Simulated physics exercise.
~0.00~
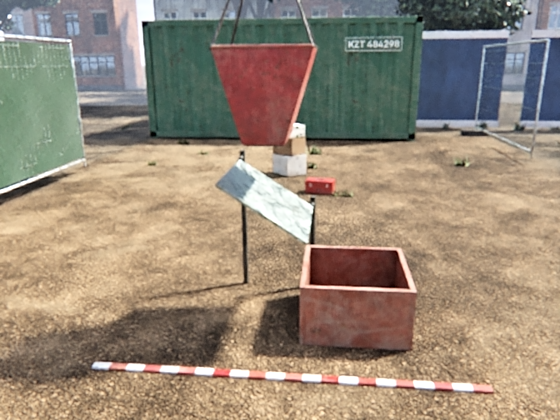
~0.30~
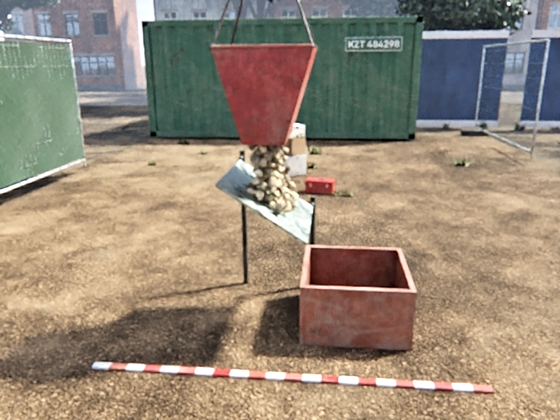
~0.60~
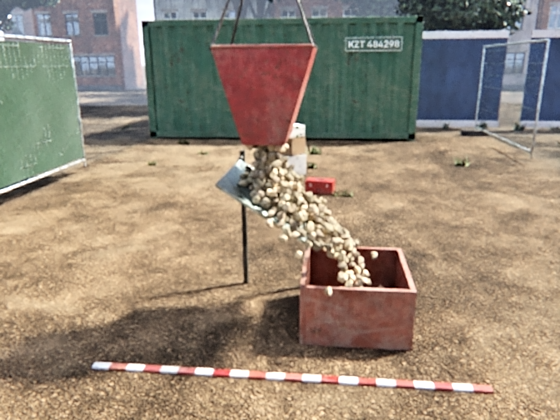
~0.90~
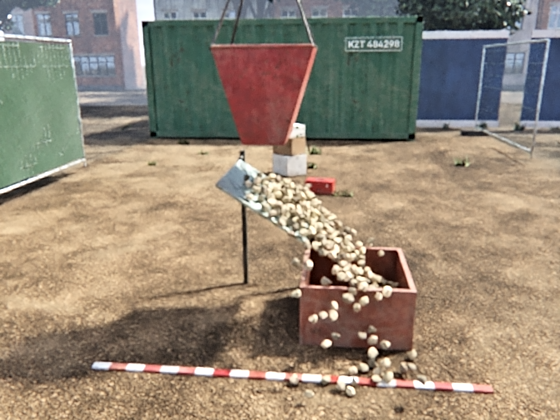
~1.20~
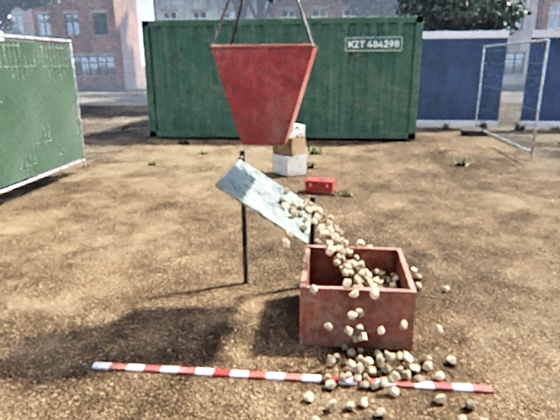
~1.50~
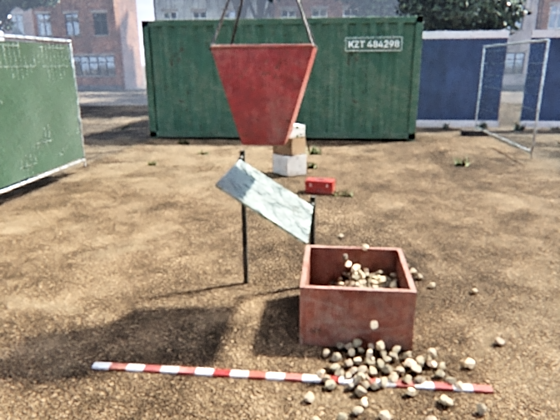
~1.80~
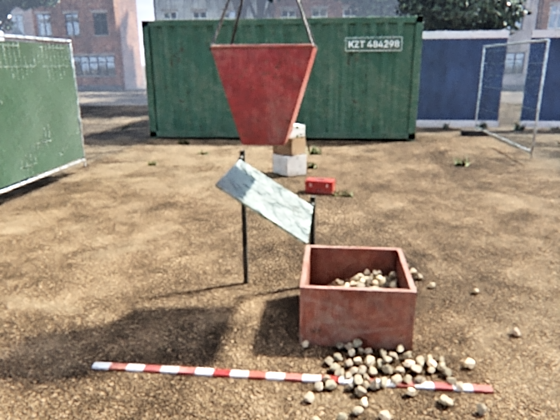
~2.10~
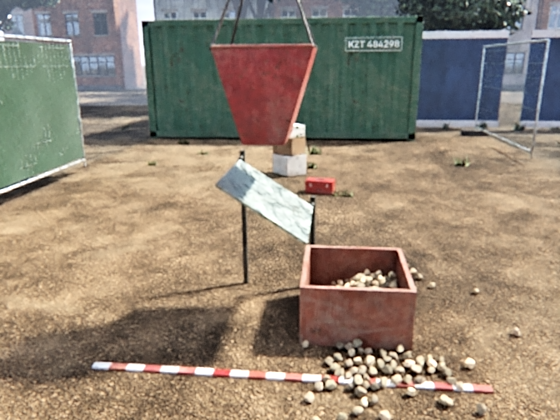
Pale stones pouring from a hanging red skip, sliding down a steel slope, mostly landing in a bin, others scattering beside it.
